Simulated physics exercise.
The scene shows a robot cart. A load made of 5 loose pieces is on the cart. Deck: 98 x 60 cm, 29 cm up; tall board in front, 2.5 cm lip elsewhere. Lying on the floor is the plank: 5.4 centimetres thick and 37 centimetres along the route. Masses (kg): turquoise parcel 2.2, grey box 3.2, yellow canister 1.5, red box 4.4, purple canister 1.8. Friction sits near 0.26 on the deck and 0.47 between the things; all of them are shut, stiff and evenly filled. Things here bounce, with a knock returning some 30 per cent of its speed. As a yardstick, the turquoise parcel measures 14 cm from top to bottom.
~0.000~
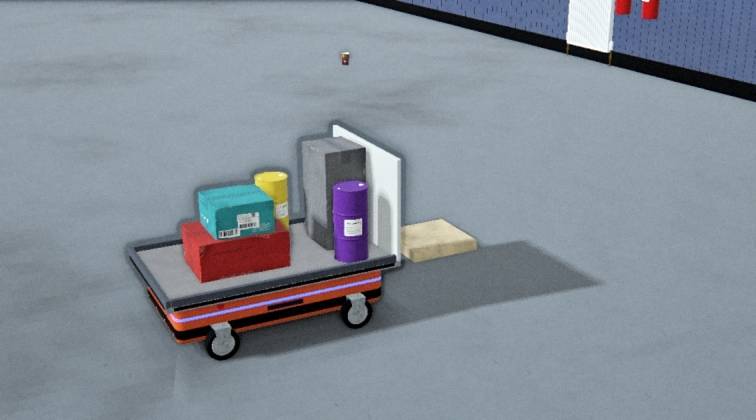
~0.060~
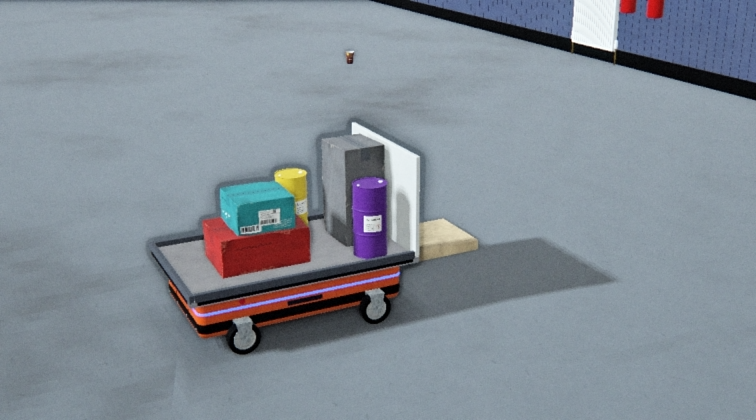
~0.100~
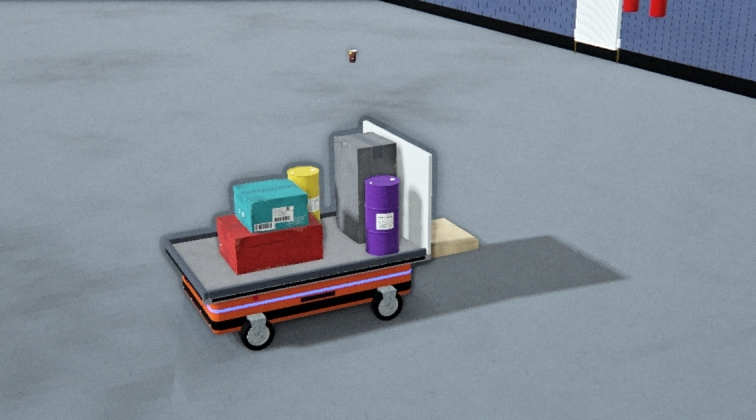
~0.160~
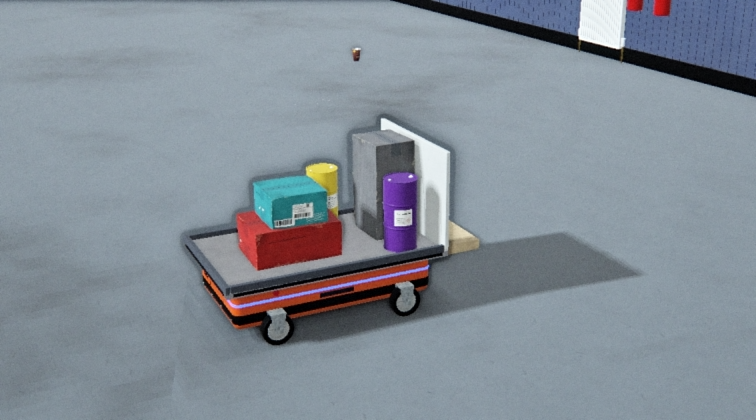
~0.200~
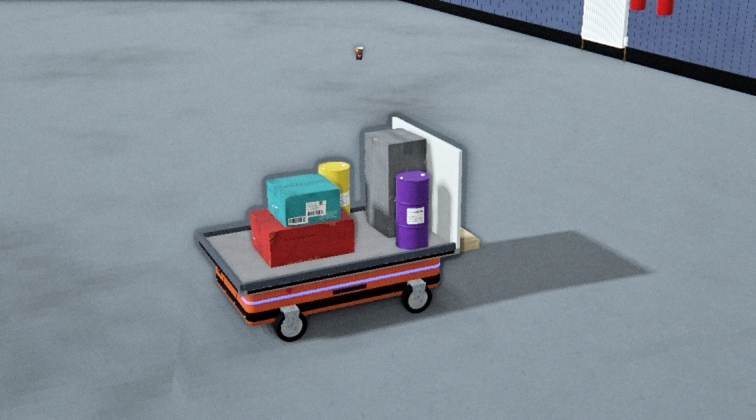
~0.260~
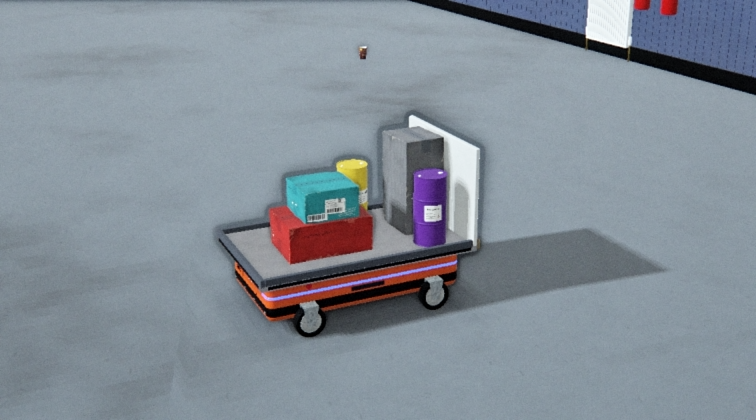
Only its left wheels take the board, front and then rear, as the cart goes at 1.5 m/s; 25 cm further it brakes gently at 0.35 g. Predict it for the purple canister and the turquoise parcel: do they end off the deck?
Purple canister - off, turquoise parcel - still on.
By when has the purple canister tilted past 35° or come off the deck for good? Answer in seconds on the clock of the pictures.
Around 0.8 s on the clock.
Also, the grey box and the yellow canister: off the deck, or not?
At the end the grey box stays inside the limits and the yellow canister winds up past the limits.
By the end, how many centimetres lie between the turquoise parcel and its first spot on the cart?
Start to finish, roughly 14 cm.
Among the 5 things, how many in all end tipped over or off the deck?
The count is 3.
Around 0.66 s, cart has run 99 cm; purple canister at 28° to upright near (539, 189); turquoise parcel shifted 7 cm near (438, 181); grey box at 34° to upright.
Around 0.96 s, cart has run 144 cm; purple canister now off the deck; turquoise parcel at 8° to upright near (523, 164); grey box at 58° to upright.
Around 1.26 s, cart has run 188 cm; yellow canister now off the deck; turquoise parcel shifted 16 cm near (599, 162); grey box on its side.
Around 1.56 s, cart has run 211 cm; turquoise parcel shifted 13 cm near (645, 155); grey box on its side; red box shifted 6 cm.
Finally (2.1 s), off the deck, yellow canister and purple canister; on their side or leaning hard on the cart, grey box; not toppled but over 10 cm from the start, turquoise parcel and red box. Final places as that camera would see them, turquoise parcel near (655, 153).
